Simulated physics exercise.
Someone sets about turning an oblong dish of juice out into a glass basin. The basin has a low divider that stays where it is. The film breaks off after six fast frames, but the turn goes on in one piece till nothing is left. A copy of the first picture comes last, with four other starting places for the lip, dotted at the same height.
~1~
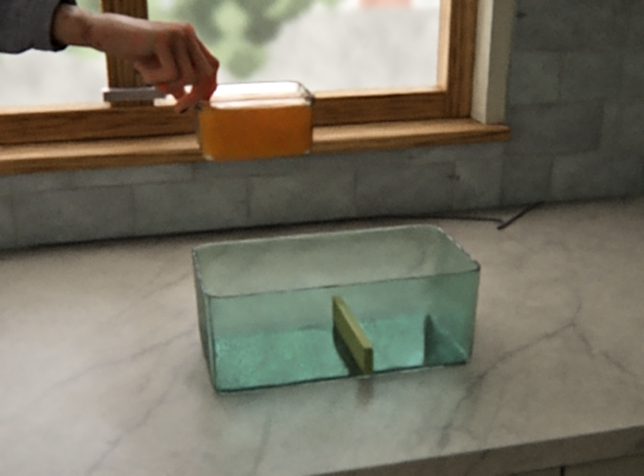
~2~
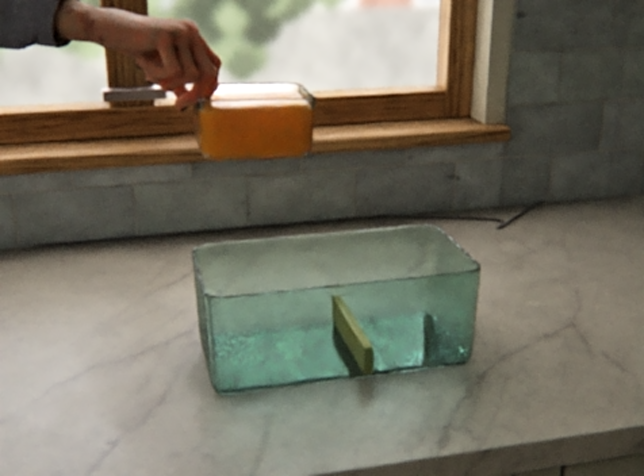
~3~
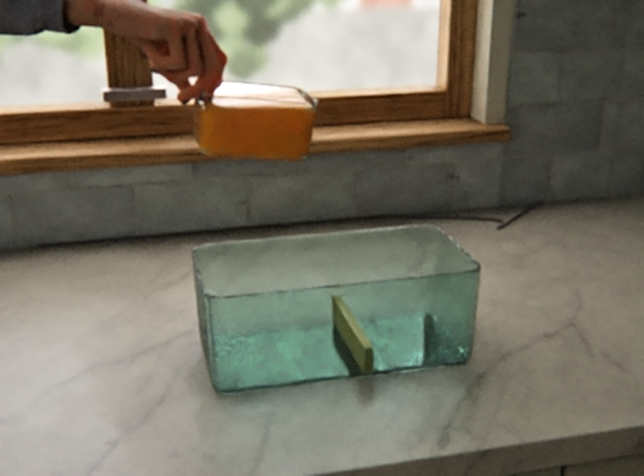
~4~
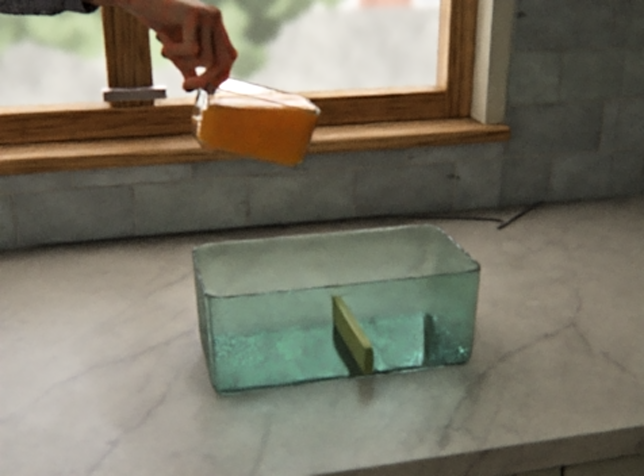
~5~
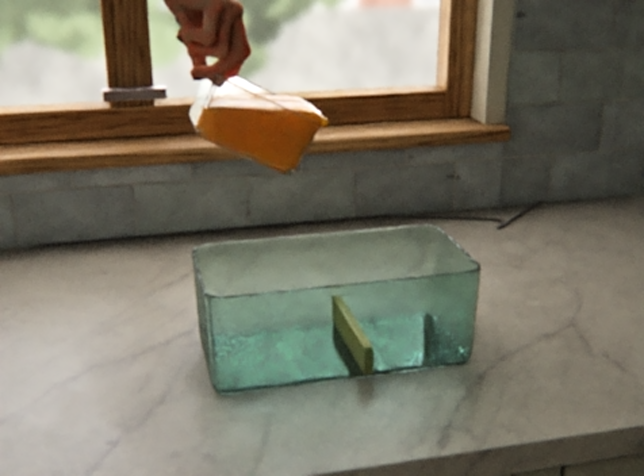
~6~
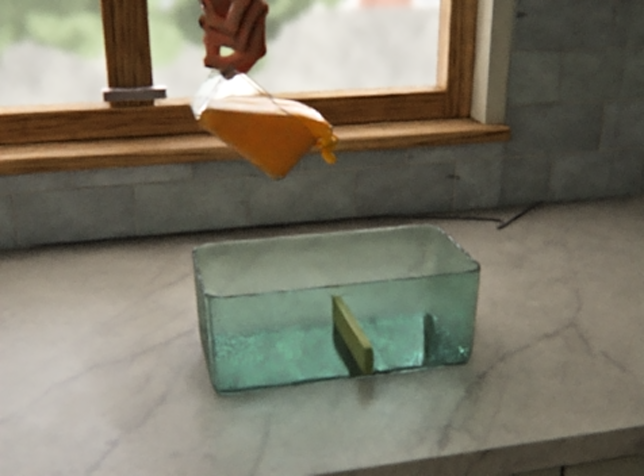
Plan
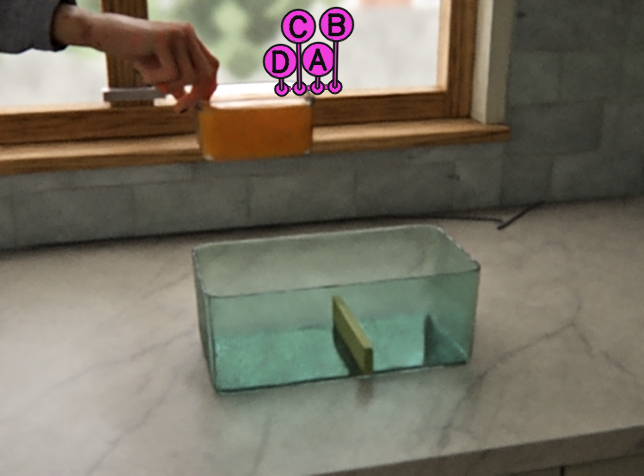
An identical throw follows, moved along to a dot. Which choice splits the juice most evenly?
Take D.
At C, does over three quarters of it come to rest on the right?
No.
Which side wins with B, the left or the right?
The right one.
On the marked copy, A at (317, 87); B at (334, 86); C at (299, 88); D at (281, 89).
If A is chosen, about 24 % ends left of the wall and 75 % right of it.
If B is chosen, about 15 % ends left of the wall and 83 % right of it.
If C is chosen, about 29 % ends left of the wall and 69 % right of it.
If D is chosen, about 46 % ends left of the wall and 53 % right of it.
